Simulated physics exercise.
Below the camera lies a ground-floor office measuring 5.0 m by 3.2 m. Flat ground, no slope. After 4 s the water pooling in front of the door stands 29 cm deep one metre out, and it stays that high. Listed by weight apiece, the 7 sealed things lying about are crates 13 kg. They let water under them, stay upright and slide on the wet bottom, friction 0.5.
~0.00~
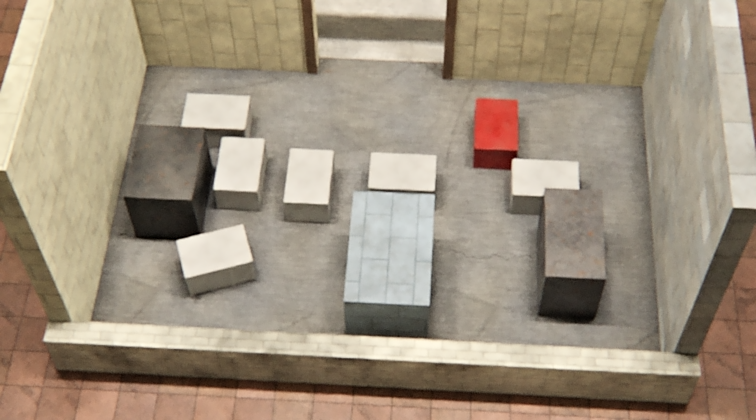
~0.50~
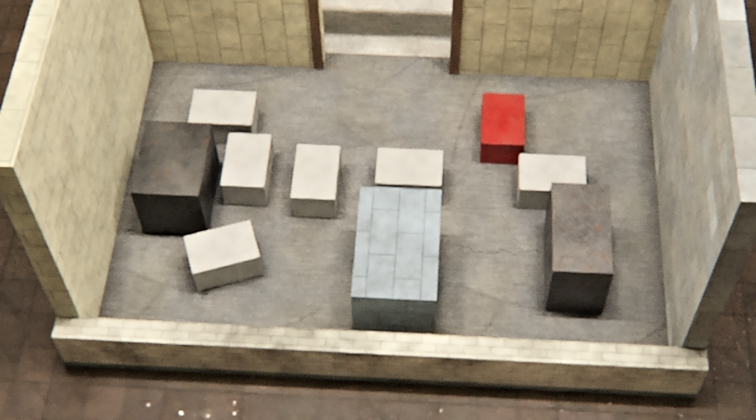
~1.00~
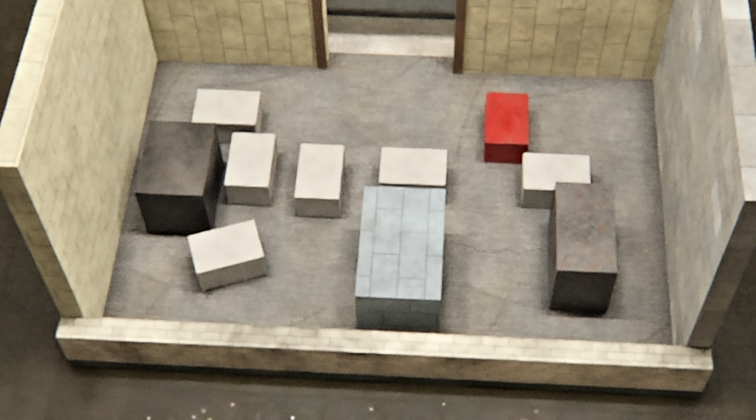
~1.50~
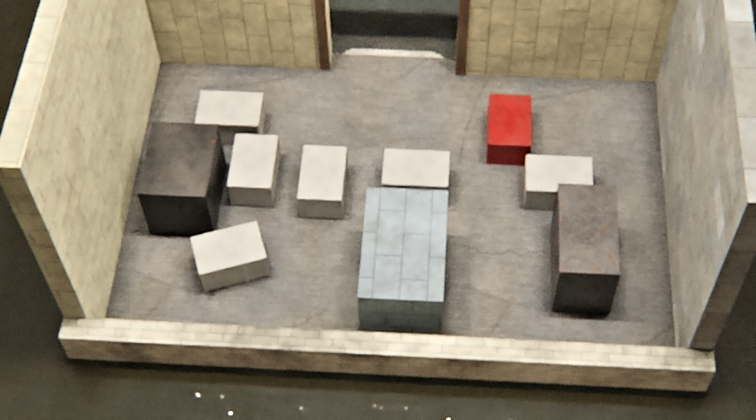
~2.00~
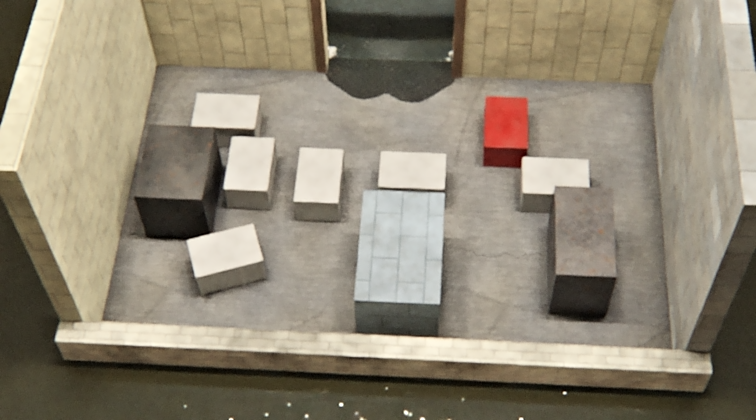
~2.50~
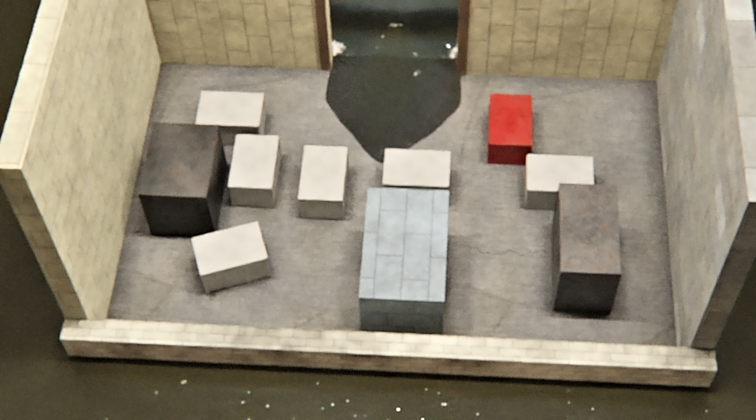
A walled, open-topped room with a grey floor and a doorway in its back wall is seen from high above its low front edge. Pale boxes stand mostly at left and centre, with a dark block on each side, a blue-grey tiled block front centre and a red crate at back right. As the camera shifts very slightly, dark water covers the ground outside, then enters through the doorway and spreads toward the middle, while nothing inside moves.
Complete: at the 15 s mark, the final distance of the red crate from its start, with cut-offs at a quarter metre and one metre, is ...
From a quarter metre to one metre.
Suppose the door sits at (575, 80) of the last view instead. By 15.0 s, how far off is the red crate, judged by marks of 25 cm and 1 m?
The red crate ends up a great distance away.
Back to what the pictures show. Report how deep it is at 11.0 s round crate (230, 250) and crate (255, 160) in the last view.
I'd estimate 20 cm for the first and 12 cm for the second.
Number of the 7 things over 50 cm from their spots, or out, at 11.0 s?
I get 6.
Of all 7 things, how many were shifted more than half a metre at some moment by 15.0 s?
All told, that gives 7.
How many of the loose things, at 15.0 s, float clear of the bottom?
The number is 7.
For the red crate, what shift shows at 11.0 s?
Around 50 cm from the start by that time.
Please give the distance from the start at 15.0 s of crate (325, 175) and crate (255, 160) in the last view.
Respectively 120 and 120 cm.
After 3.5 s the red crate is near (511, 119), 0.0 m from its start, aground; 0 afloat.
After 6.8 s the red crate is near (539, 115), 0.3 m from its start, aground; 4 afloat.
After 11.0 s the red crate is near (492, 152), 0.5 m from its start, afloat; 7 afloat.
After 15.0 s the red crate is near (456, 149), 0.7 m from its start, afloat; 7 afloat.
